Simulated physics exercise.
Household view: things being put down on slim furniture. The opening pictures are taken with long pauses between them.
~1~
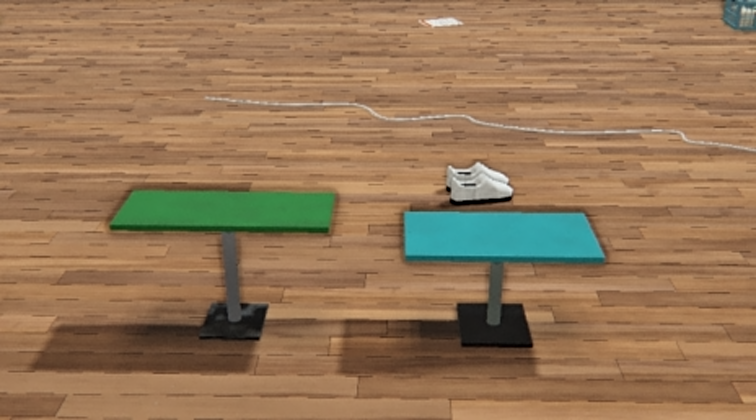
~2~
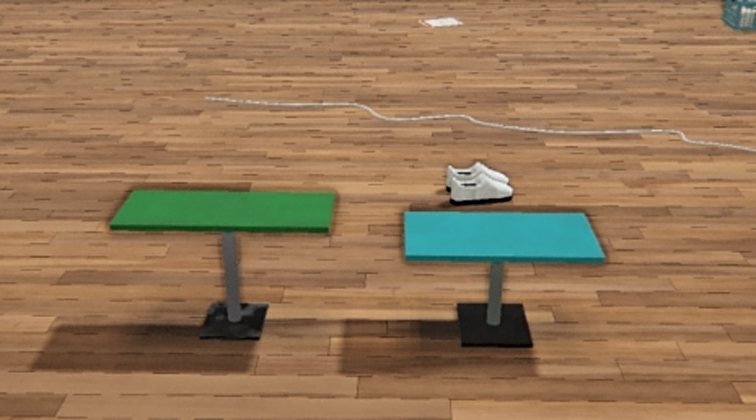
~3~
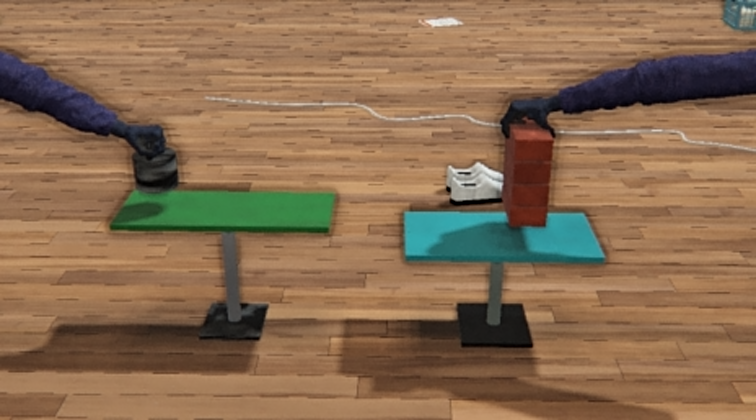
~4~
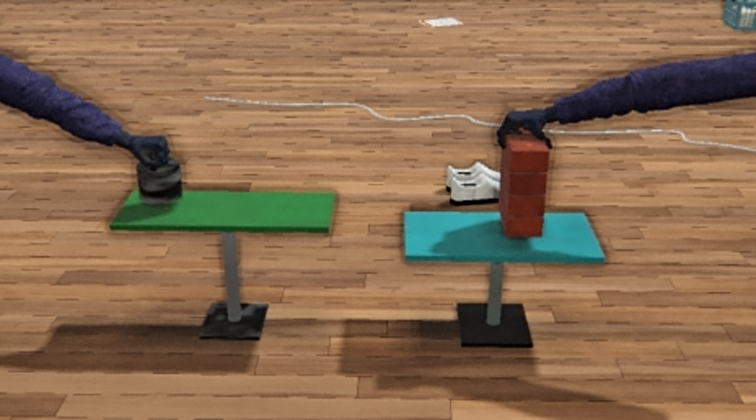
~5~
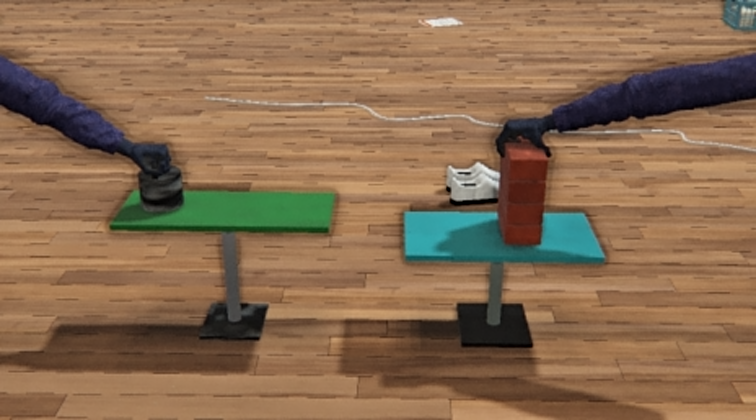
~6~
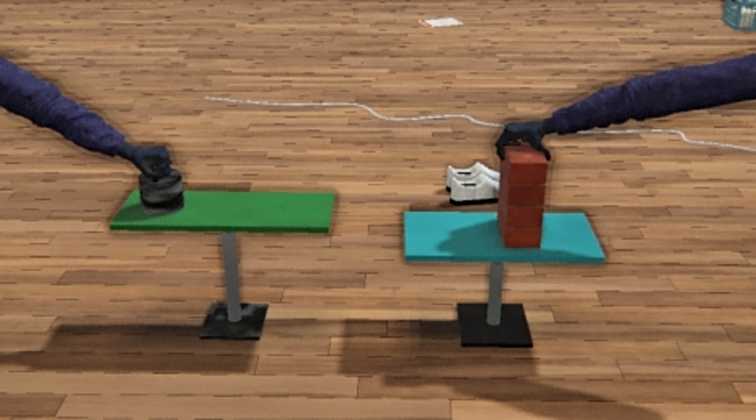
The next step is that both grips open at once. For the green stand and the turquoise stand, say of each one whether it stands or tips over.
Result: The green stand won't keep upright by the look of it; the turquoise stand will keep upright by the look of it.
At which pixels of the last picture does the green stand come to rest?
Resting spot: Approximately (119, 244).
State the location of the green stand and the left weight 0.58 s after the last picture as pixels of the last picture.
(163, 211), then (99, 222).
Then, 0.58 s after the last picture, green stand tipped 28° from how it was near (163, 211); turquoise stand at rest near (499, 236).
At rest, the green stand overbalances, near (119, 244); the turquoise stand holds firm, near (499, 236).
